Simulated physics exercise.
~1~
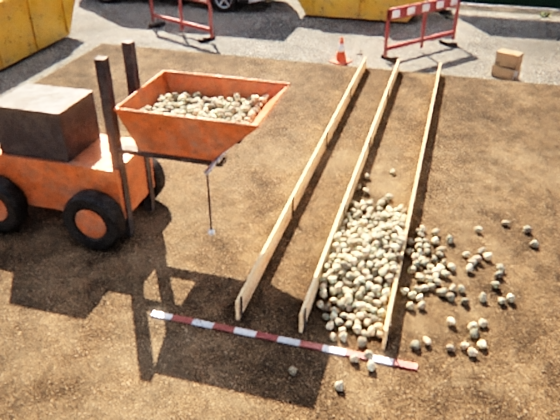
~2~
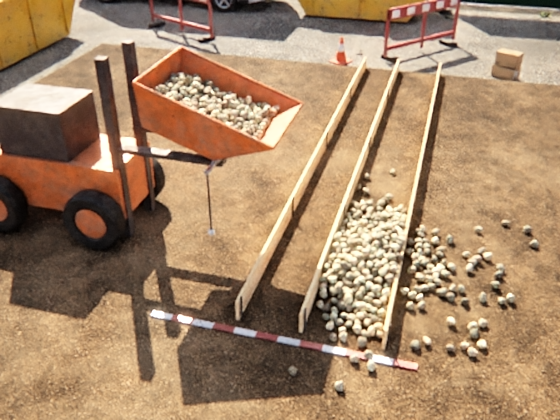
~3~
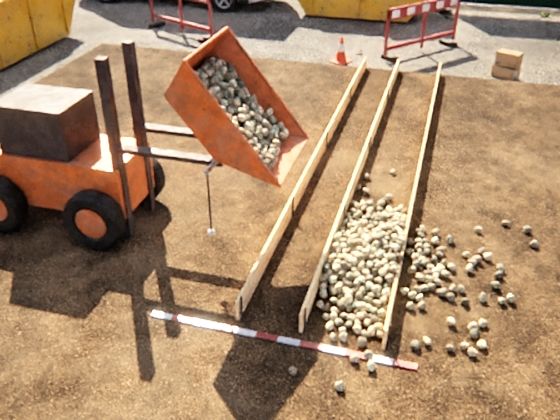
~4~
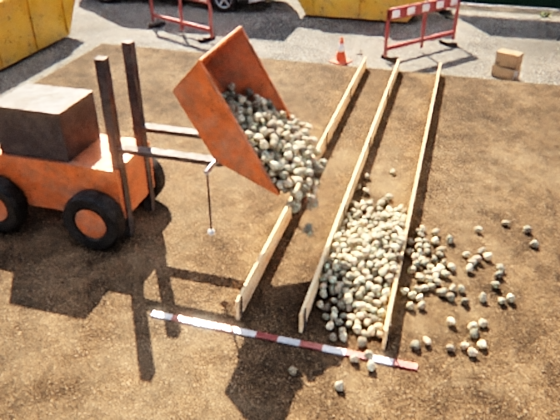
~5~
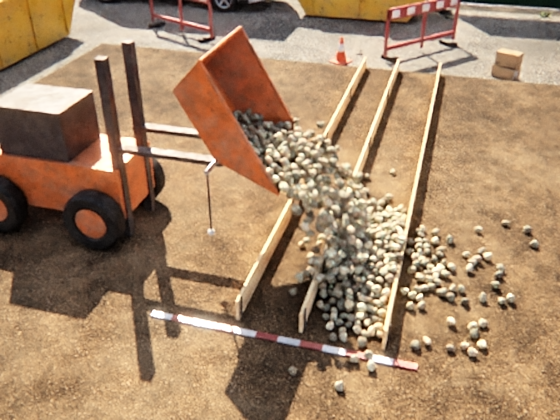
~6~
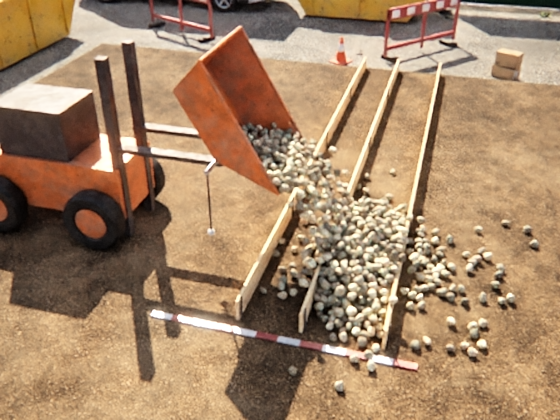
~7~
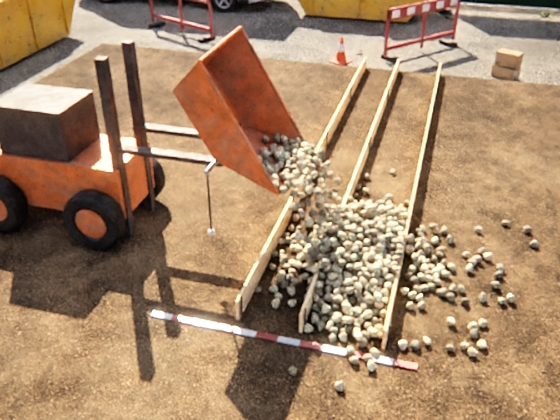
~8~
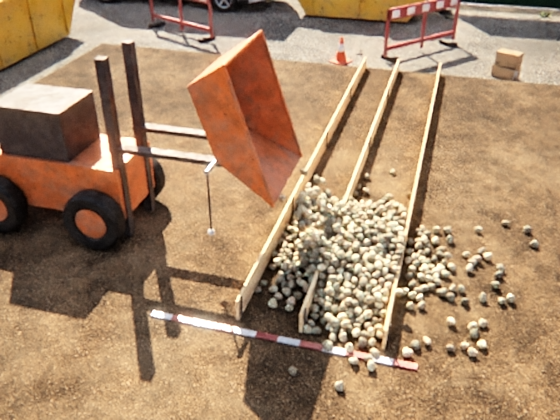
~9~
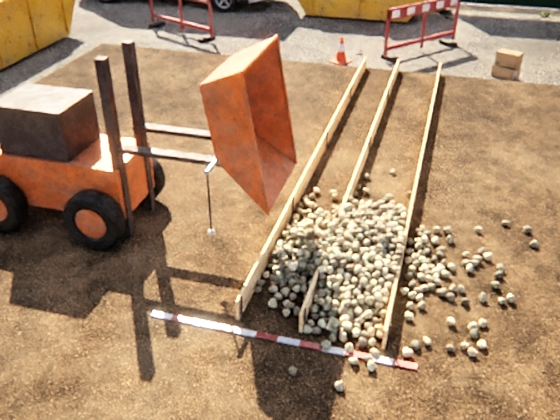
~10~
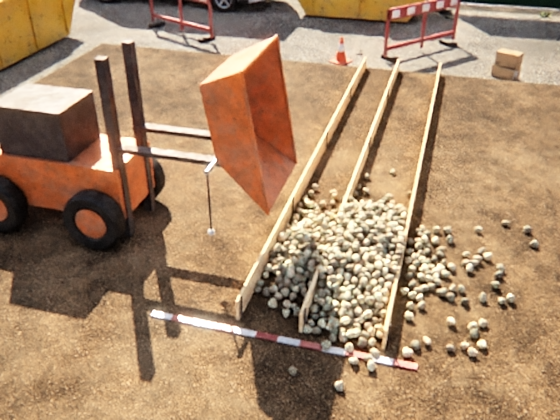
On a sunlit dirt yard, an orange forklift's skip of pale stones tips steeply to the right, pouring them over the boards onto an earlier pile. The skip empties and stays tilted, with stones heaped across both bays and some scattered beyond the last board.
